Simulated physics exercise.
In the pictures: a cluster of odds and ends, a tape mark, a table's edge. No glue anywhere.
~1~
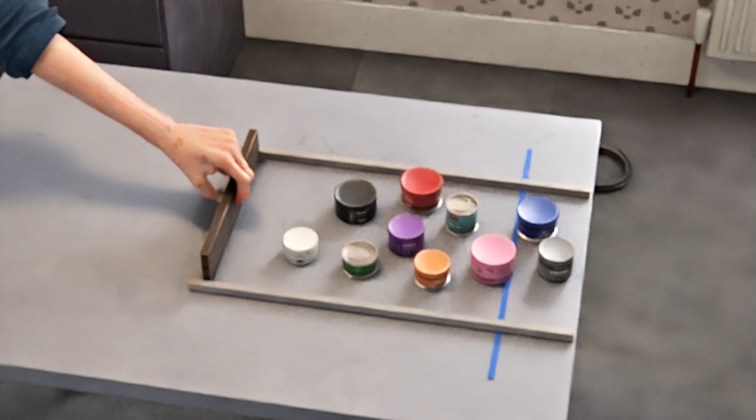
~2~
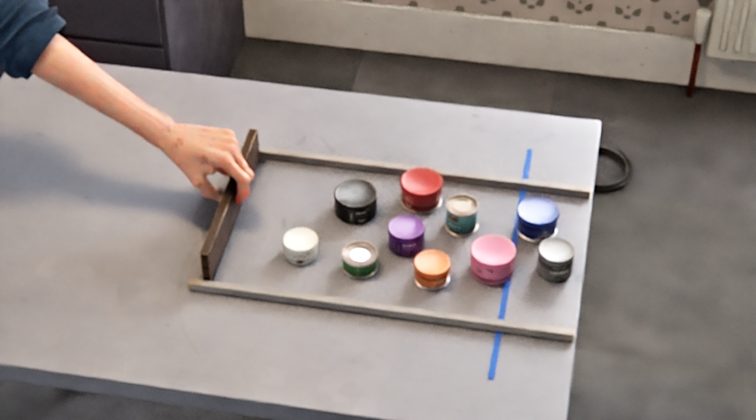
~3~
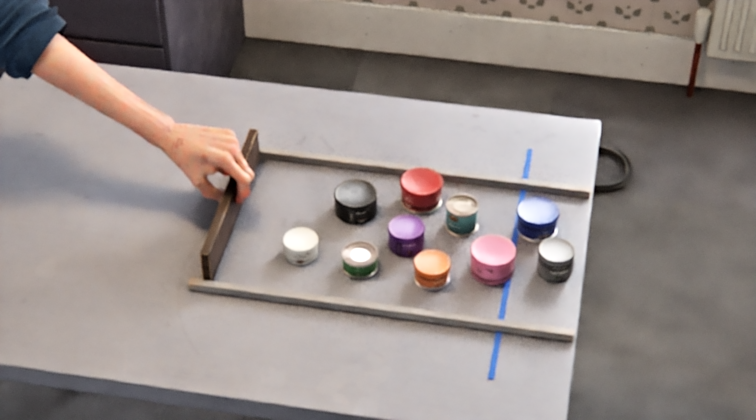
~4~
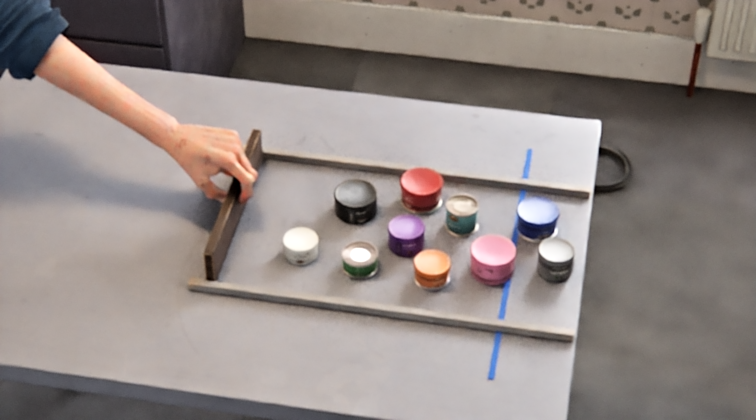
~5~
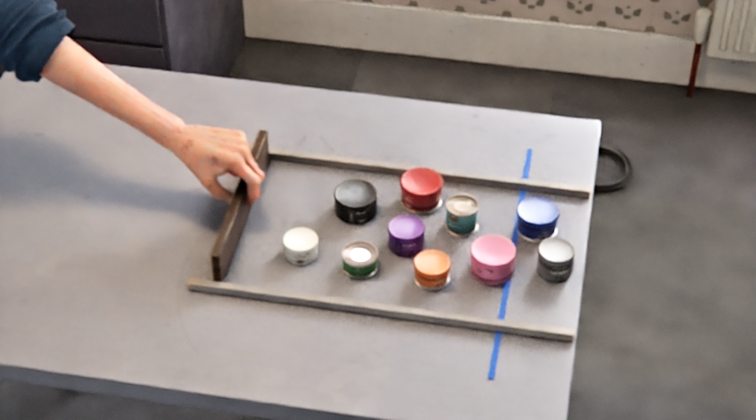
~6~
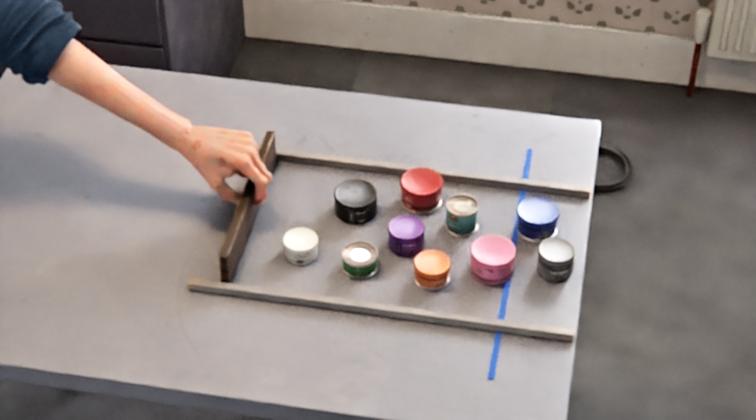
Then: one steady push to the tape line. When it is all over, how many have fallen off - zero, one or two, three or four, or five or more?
Pieces going over the end will number one or two.
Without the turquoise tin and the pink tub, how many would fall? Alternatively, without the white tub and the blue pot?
Well, the first time you'd get 0, and the next time 1.
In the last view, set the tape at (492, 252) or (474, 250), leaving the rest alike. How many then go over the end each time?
0 and 0.
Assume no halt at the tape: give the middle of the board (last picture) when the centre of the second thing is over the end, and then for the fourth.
At (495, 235) for the second, at (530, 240) for the fourth.
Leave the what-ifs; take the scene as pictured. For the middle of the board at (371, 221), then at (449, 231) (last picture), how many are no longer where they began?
One spot: 5. Other spot: 9.
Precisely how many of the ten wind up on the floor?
That would be exactly 2.
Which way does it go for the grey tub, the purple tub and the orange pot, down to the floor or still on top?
The grey tub falls; the purple tub survives; the orange pot stays on.
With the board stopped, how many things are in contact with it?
That number would be 5.
Soon after, none off yet; grey tub at rest near (556, 260); blue pot at rest near (537, 219); pink tub at rest near (493, 260).
In the end, the number that fall off is one or two; gone, blue pot and grey tub.
